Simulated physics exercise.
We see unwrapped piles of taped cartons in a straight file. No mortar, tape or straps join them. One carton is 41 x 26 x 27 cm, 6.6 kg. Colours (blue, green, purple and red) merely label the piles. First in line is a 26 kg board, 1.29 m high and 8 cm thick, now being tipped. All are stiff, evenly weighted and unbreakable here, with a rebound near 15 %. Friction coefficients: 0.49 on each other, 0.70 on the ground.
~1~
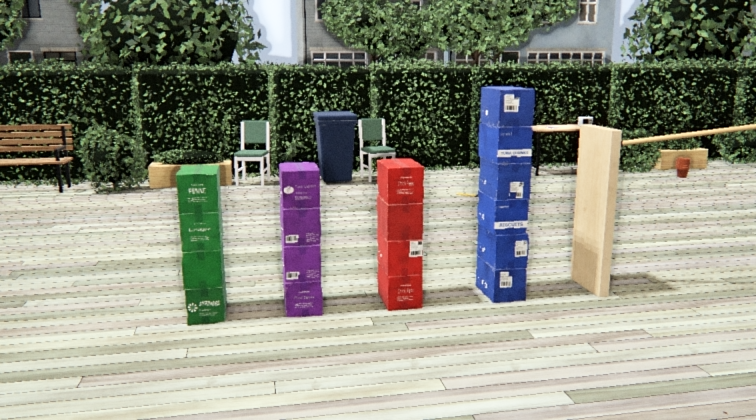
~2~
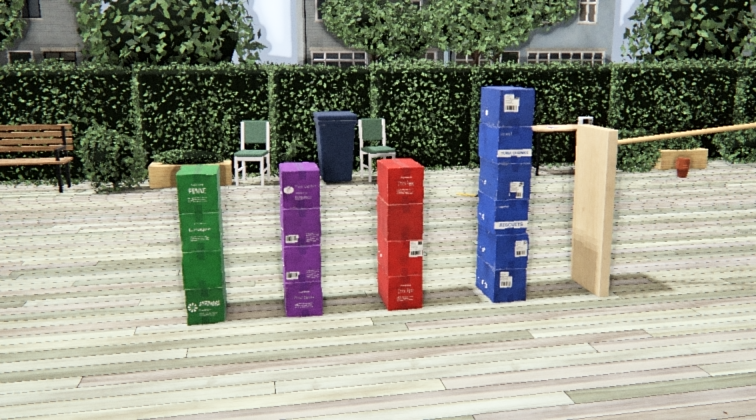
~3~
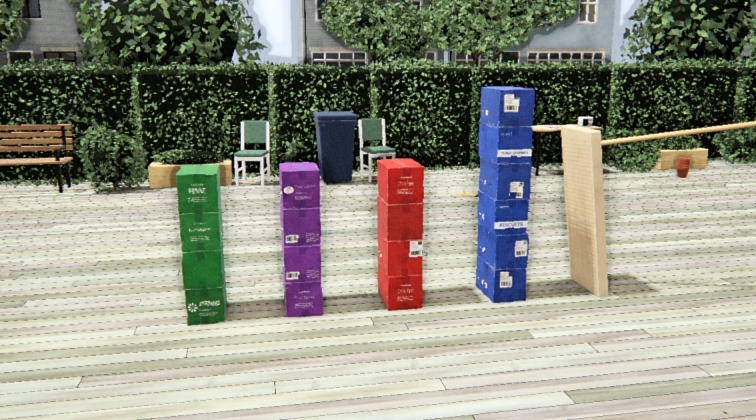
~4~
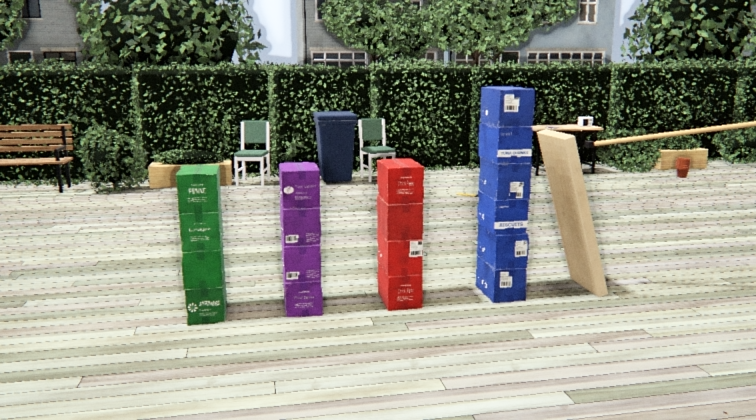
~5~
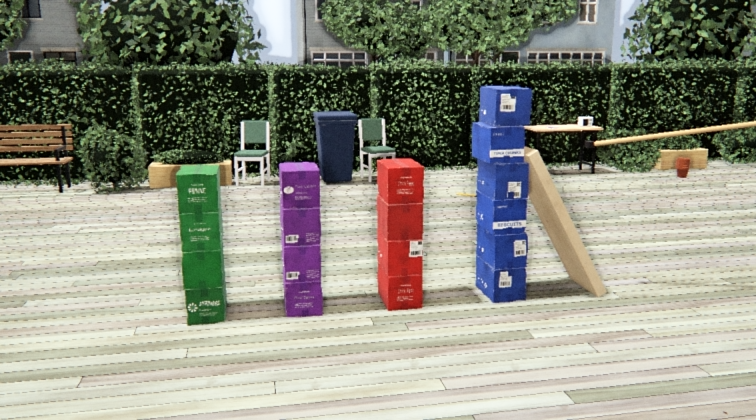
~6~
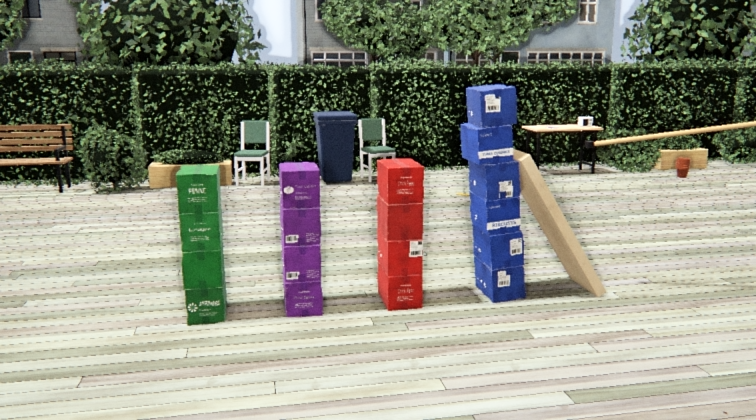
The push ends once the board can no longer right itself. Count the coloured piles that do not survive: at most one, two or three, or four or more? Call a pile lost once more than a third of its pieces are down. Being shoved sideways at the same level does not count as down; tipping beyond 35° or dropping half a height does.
The toll is four or more.
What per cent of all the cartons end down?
About 100 per cent.
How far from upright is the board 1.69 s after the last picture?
Some 70° from upright.
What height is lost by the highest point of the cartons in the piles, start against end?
Roughly 80 cm.
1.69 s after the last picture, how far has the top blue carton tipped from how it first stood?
About 30°.
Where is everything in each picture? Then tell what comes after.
In the first picture (we follow the side turned to the camera), pole end (621, 144) 9 cm short, board 0° from upright; top blue carton (517, 108); top red carton (406, 186); no other piece has moved.
In the second picture, pole end 23 mm in, board 1° from upright; top blue carton (517, 108).
In the third picture, pole end 14 cm in, board 7° from upright; top blue carton (517, 108); no other piece has moved.
In the fourth picture, pole end (592, 145) 14 cm in, stopped, board 17° from upright; top blue carton (517, 108); no other piece has moved.
In the fifth picture, pole end (592, 145) 14 cm in, stopped, board 29° from upright; top blue carton (513, 107); one has shifted.
In the sixth picture, pole end (592, 145) 14 cm in, stopped, board 32° from upright; top blue carton (499, 108) tipped 5°; top green carton (198, 194); 6 stirred so far.
Then, 0.83 s on from the sixth picture, board 66° from upright; 6 of the 18 cartons down; top blue carton tipped 73°, 24 cm lower; top red carton tipped 13°.
Then, 1.69 s on from the sixth picture, board 71° from upright; 13 of the 18 cartons down; top blue carton tipped 33°, 58 cm lower; top red carton tipped 33°, 28 cm lower.
Finally, board 71° from upright; 18 of the 18 cartons down; top green carton upside down; top blue carton upside down. Wrecked, blue, green, purple and red. Seen by the last camera, middles, top blue carton near (155, 264).
